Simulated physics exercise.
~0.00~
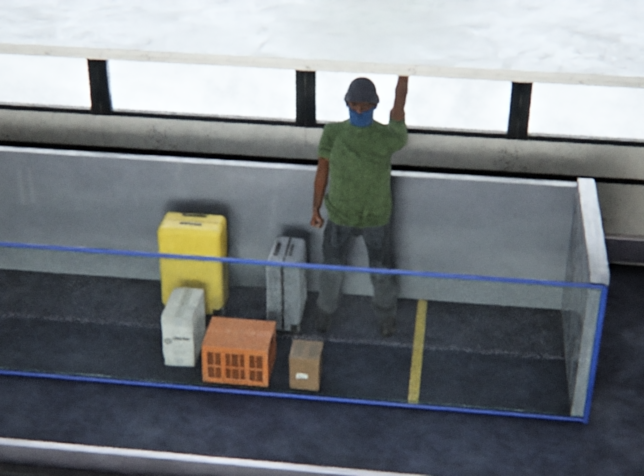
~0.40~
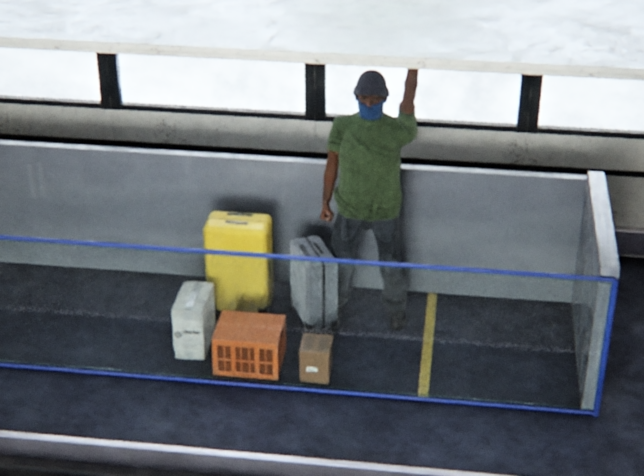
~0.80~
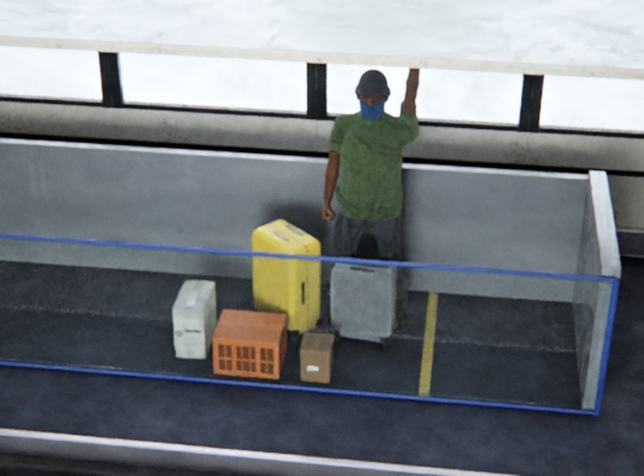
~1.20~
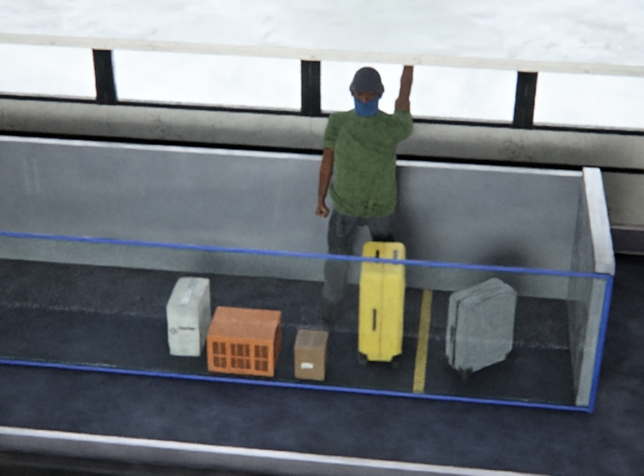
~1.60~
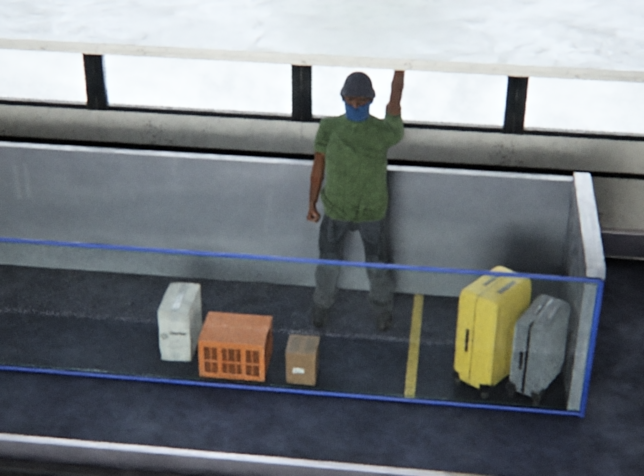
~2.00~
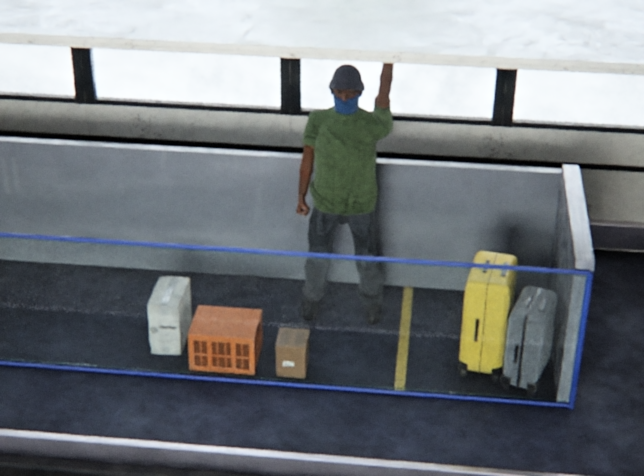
A yellow suitcase and a smaller grey one rolled right past a standing man holding an overhead rail, crossed the yellow line and ended upright near the bay's right end, while the white carton, orange crate and brown box stayed put left of the line.
